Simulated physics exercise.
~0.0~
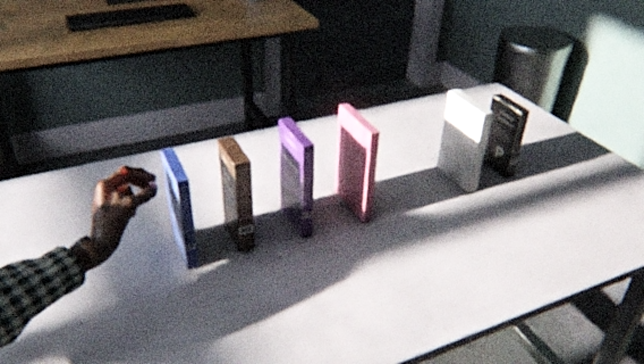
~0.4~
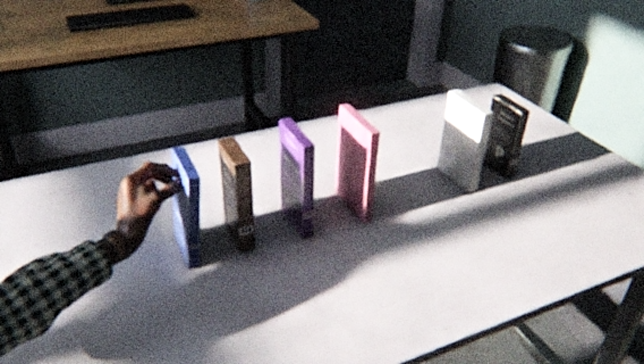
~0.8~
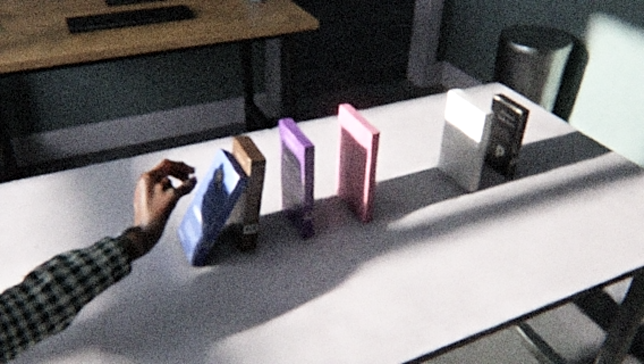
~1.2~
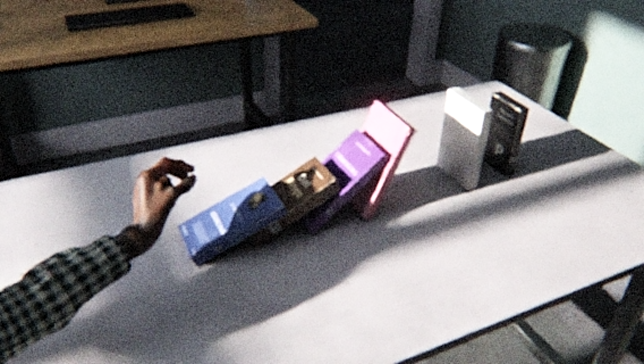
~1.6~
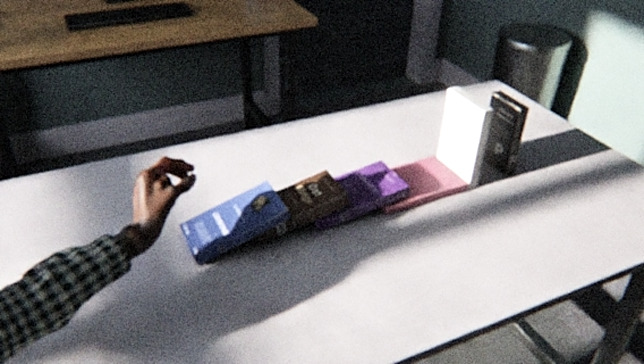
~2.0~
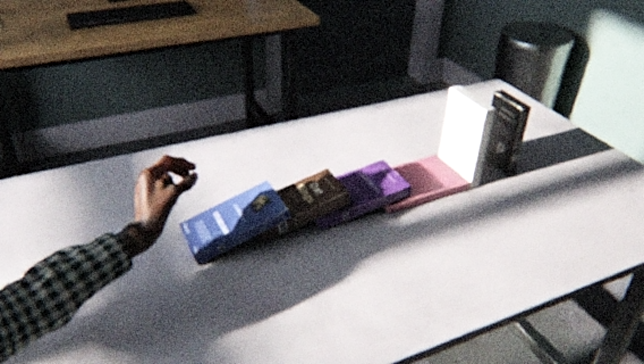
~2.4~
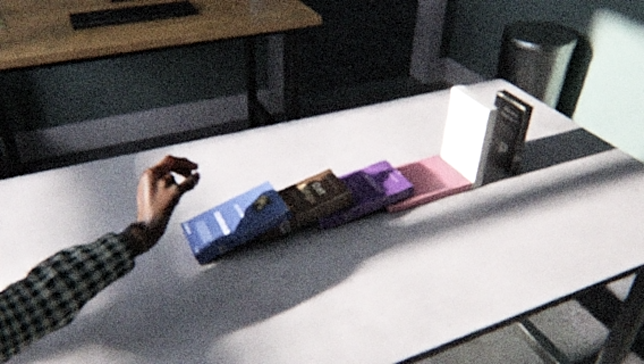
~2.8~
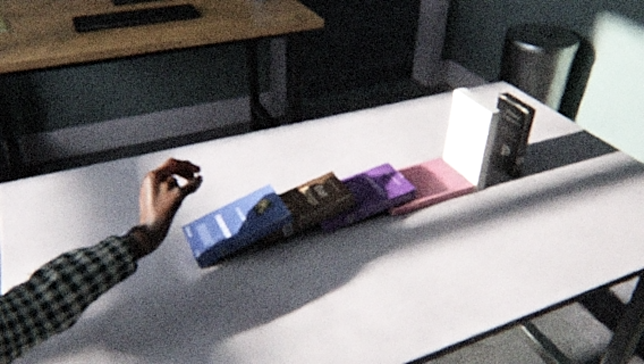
On a white table, a hand nudged the top of a blue packet until it tipped right, toppling the brown and purple packets and a pink block in turn, while the white board and black packet at the far end stayed standing.
